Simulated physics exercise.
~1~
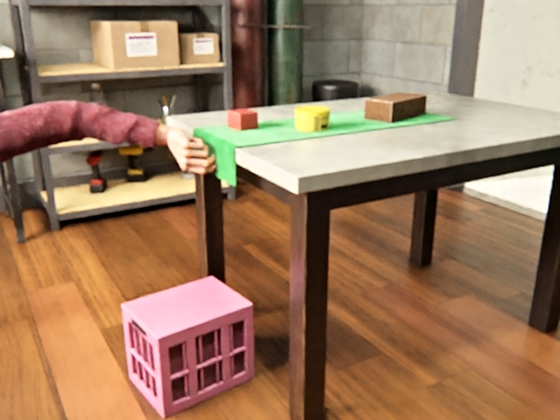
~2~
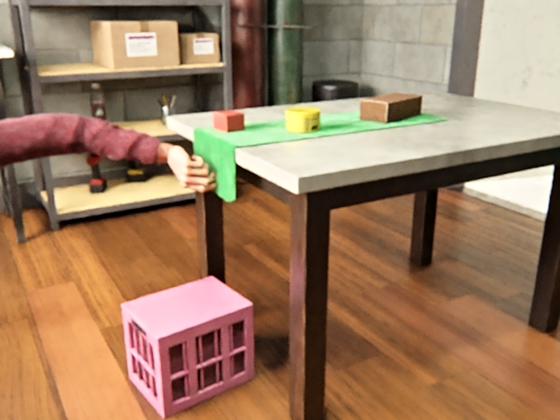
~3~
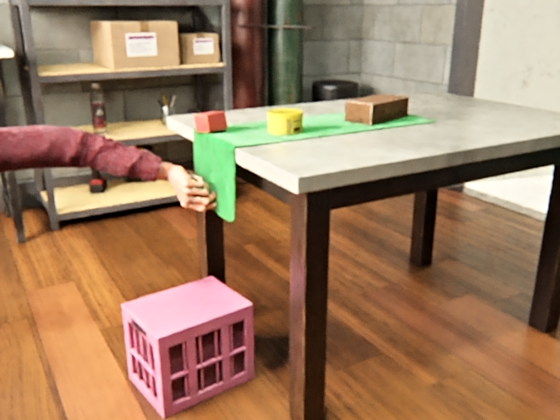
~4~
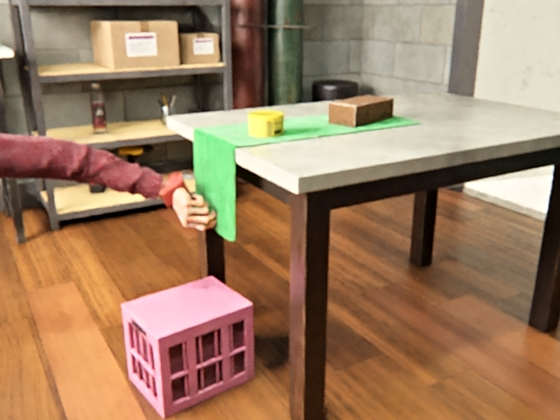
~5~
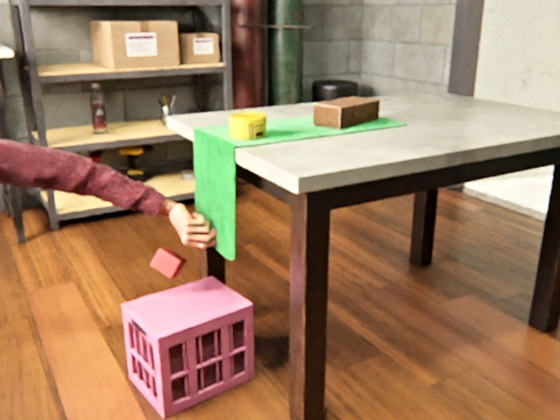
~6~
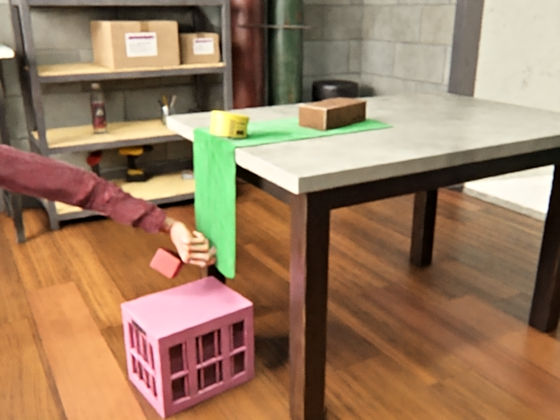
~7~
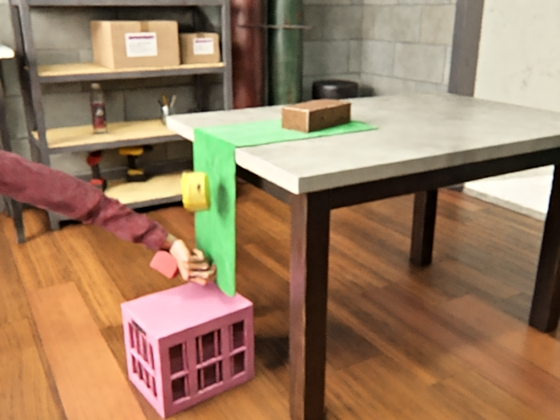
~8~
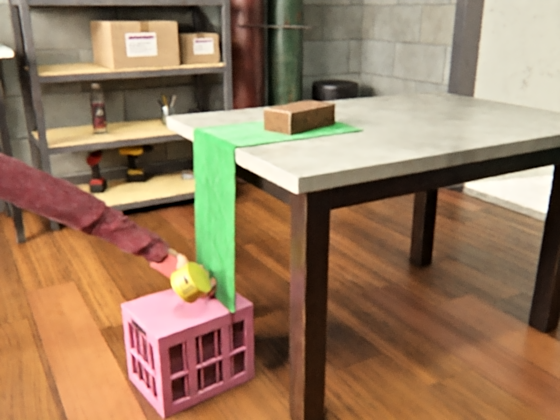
A hand in a maroon sleeve grips the end of a green tablecloth at the left edge of a grey-topped table, seen from a still view in a room with shelves behind. A red block, a yellow tub and a brown brick sit on the cloth from left to right, and a pink crate stands on the wooden floor below. As the hand draws the cloth down, all three slide left, and the red block tips off first. The yellow tub follows over the edge. Finally the hem reaches the crate, with the tub down beside the hand and the brick still on the table.
